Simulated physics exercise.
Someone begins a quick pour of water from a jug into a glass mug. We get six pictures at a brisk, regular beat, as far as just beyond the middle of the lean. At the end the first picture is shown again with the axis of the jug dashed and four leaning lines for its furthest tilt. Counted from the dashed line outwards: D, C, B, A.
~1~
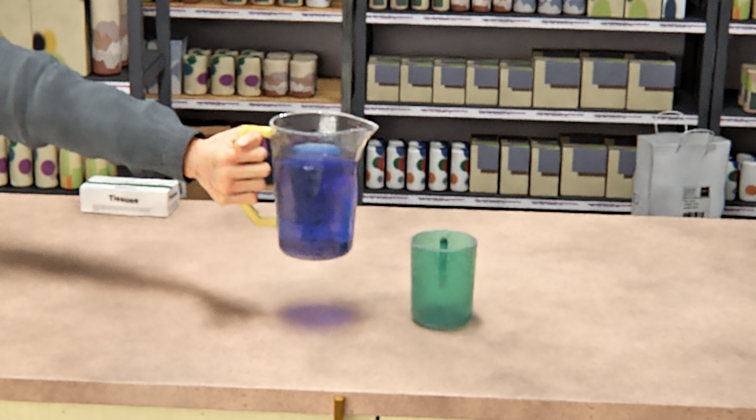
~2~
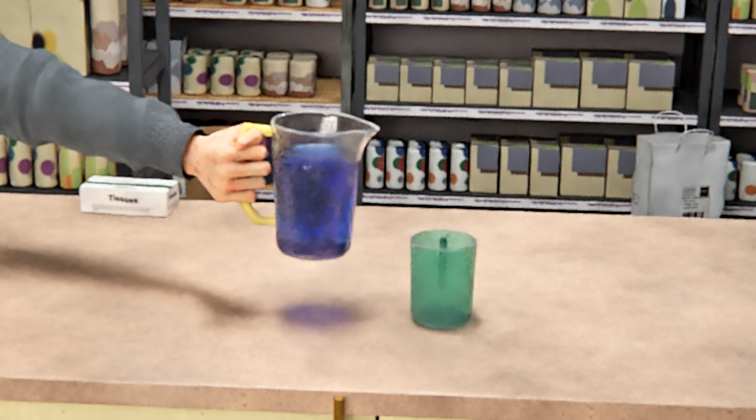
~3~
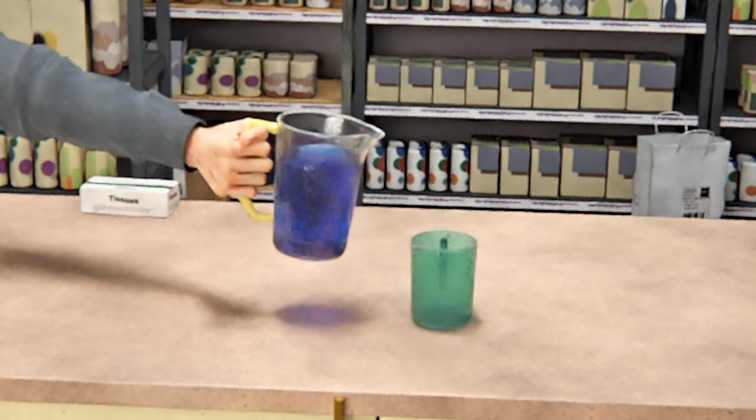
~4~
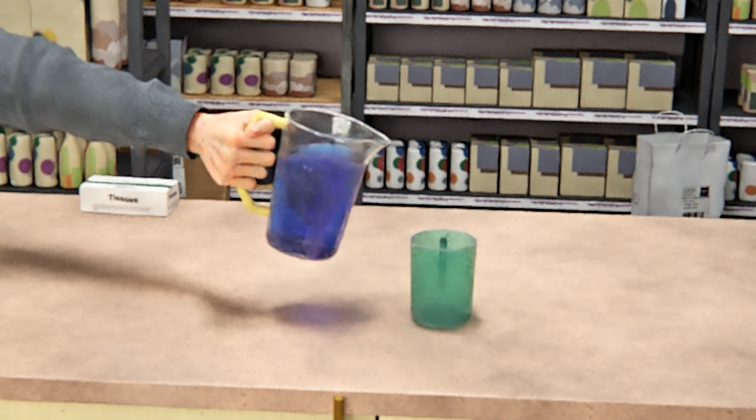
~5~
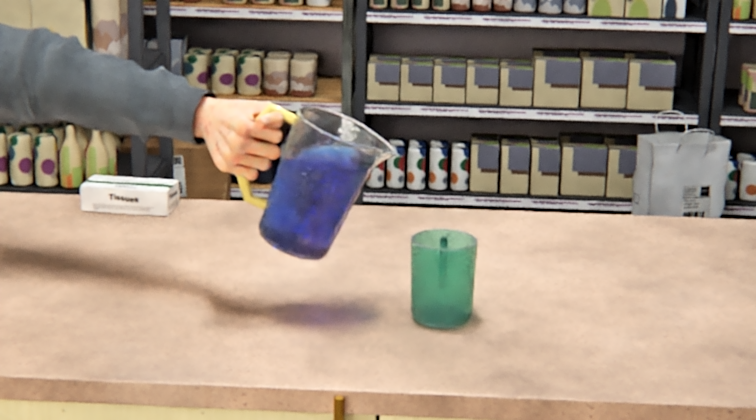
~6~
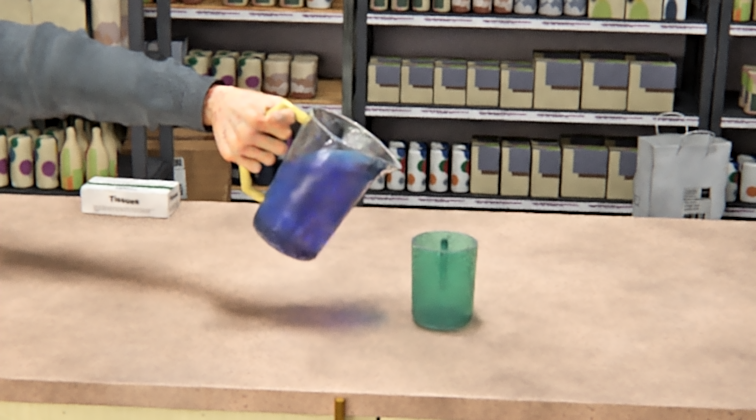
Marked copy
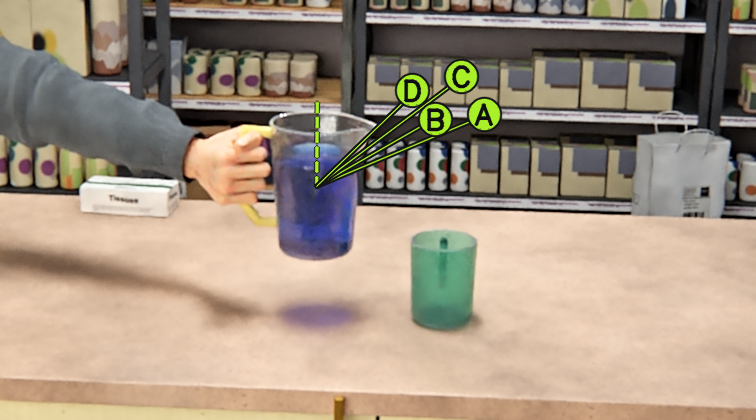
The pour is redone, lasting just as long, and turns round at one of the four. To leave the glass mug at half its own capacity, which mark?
I would pick tilt B.
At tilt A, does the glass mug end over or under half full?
Over.
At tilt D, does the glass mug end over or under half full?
Under.
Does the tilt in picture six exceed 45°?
No, it does not.
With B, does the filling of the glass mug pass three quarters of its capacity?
No, less.
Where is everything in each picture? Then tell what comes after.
Upright, lip at (377, 127); rim of the glass mug round (444, 239); nothing has left yet.
Upright, lip at (378, 128); nothing has left yet.
Tipped about 6°, lip at (383, 134); nothing has left yet.
Tipped about 13°, lip at (389, 142); nothing has left yet.
Tipped about 21°, lip at (395, 152); nothing has left yet.
Tipped about 30°, lip at (400, 166); nothing has left yet.
On the marked copy, A at (469, 122); B at (419, 127); C at (448, 87); D at (401, 104).
With A, the glass mug ends with about 69 % of what it can hold.
With B, the glass mug ends with about 48 % of what it can hold.
With C, the glass mug ends with about 30 % of what it can hold.
With D, the glass mug ends with about 16 % of what it can hold.
